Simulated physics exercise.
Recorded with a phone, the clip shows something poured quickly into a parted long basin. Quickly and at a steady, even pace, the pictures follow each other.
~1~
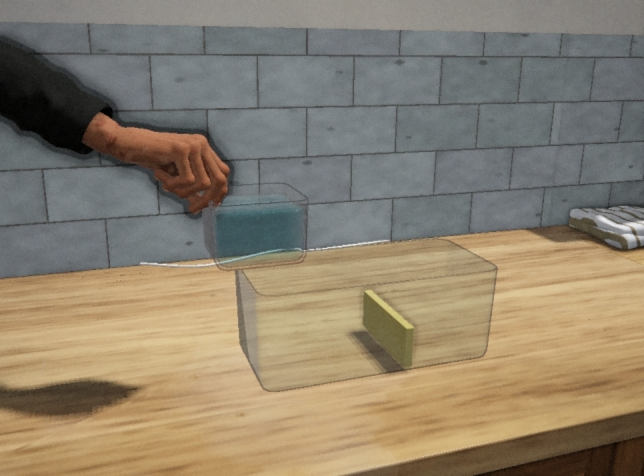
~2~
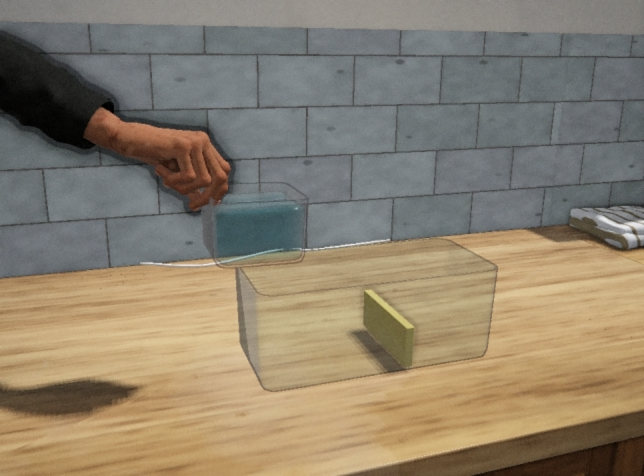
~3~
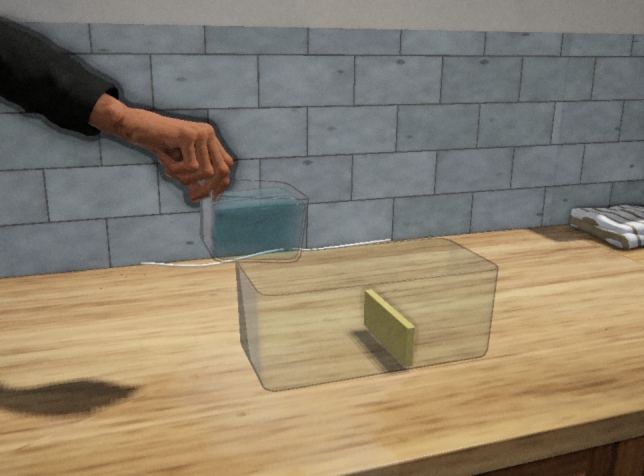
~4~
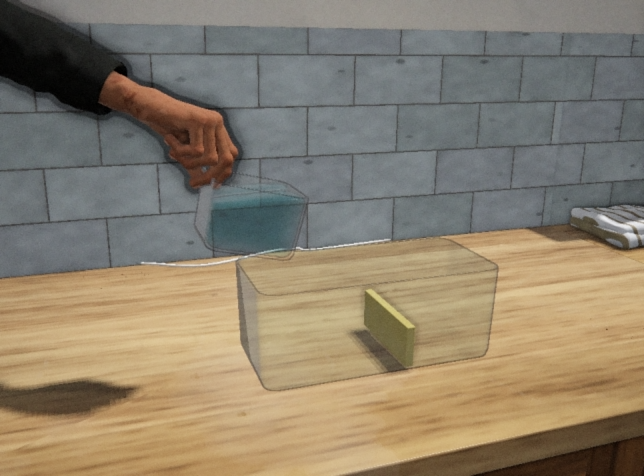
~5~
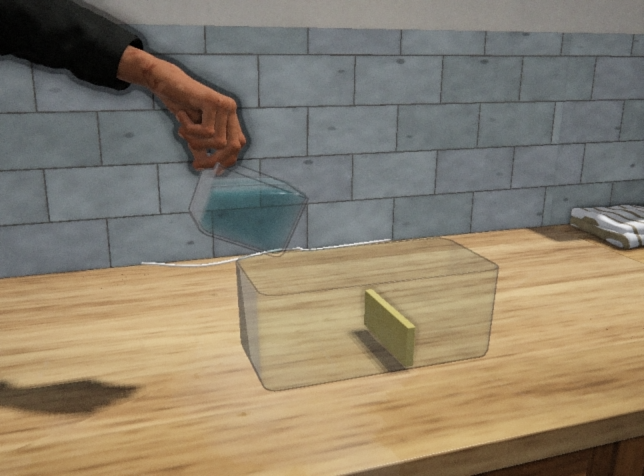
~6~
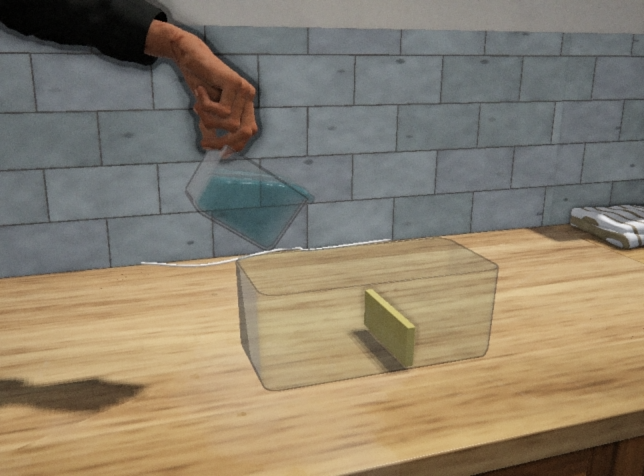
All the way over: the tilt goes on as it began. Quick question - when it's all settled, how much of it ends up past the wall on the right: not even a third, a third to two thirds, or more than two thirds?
I'd say not even a third.
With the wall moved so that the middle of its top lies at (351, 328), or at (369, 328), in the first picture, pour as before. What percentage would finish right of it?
Respectively 80 and 60 per cent, approximately.
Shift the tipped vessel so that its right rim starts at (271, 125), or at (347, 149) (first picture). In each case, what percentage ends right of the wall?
Roughly 10 per cent, then roughly 85 per cent.
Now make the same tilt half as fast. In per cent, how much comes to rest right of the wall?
I'd say roughly 5 in every hundred ends up there.
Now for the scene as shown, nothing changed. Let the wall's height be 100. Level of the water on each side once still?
Left: About 40; right: About 10.
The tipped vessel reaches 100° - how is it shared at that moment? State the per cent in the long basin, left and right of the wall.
You'd find 20 per cent on the left and 0 per cent on the right.
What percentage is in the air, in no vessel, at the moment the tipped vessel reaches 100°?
It's close to 50 %.
A moment on, the tilt is 100° and 34 per cent is still to pour, 18 is left of the wall and 0 right of it.
Next, the tilt is 115° and 2 per cent is still to pour, 72 is left of the wall and 18 right of it.
Then the tilt is 115° and 0 per cent is still to pour, 83 is left of the wall and 15 right of it.
Later the tilt is 115° and 0 per cent is still to pour, 83 is left of the wall and 16 right of it.
In the end 82 per cent lies left of the wall, 16 right of it and 2 outside.
